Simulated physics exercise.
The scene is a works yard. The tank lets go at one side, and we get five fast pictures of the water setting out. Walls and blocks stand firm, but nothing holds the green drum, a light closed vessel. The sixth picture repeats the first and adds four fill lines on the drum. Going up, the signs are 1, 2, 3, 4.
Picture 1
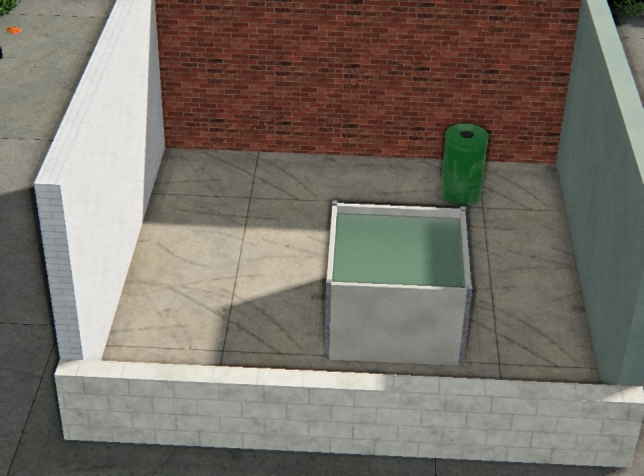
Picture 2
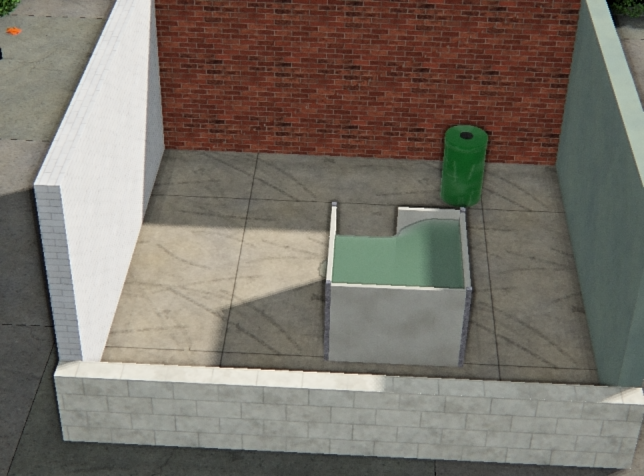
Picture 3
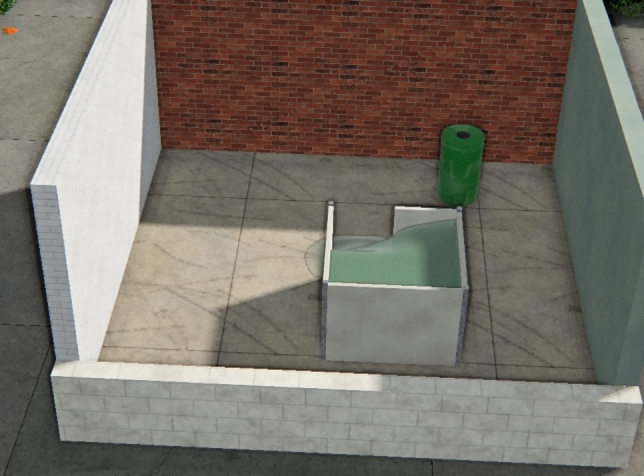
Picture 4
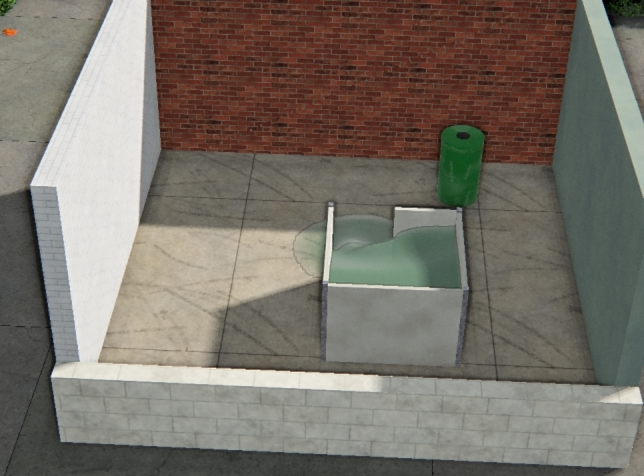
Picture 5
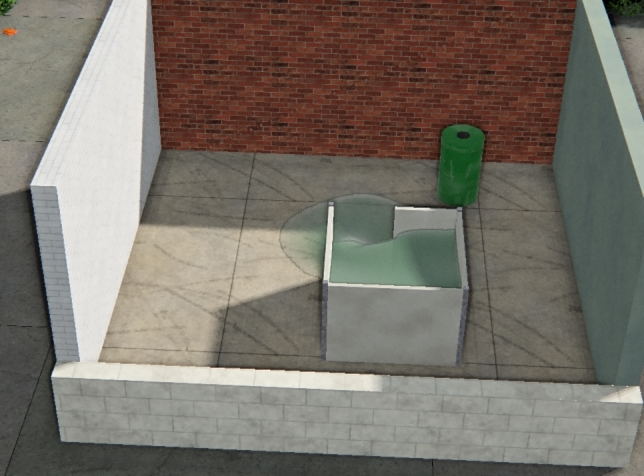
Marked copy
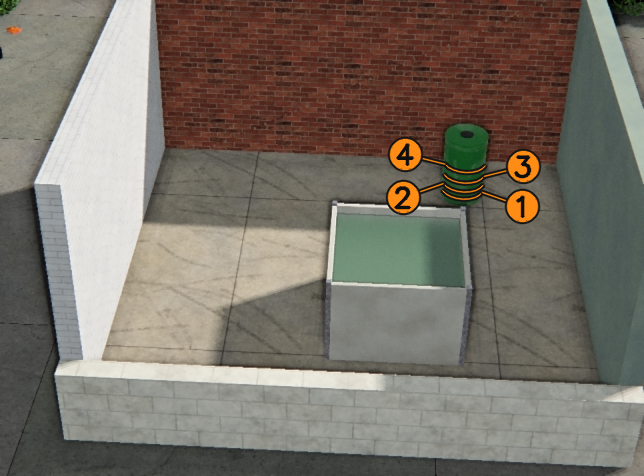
The clip opens on a works yard where a square tank full of greenish water stands near a green drum before a brick wall. Part of the tank's back wall disappears, leaving a gap, and the water dips there. Water then flows out through the gap and spreads across the ground behind and left.
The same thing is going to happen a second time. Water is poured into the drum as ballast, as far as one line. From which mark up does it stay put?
2 will do.
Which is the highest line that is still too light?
1.
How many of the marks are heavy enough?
Three of them.
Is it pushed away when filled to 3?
No, that is safe.
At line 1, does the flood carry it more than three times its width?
No, less.
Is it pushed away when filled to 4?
No, not at all.
On the marked copy, 1 at (463, 199); 2 at (463, 192); 3 at (464, 183); 4 at (465, 172); from the bottom up 1, 2, 3, 4.
With 1, it is pushed about its own width away.
With 2, it does not move.
With 3, it does not move.
With 4, it does not move.
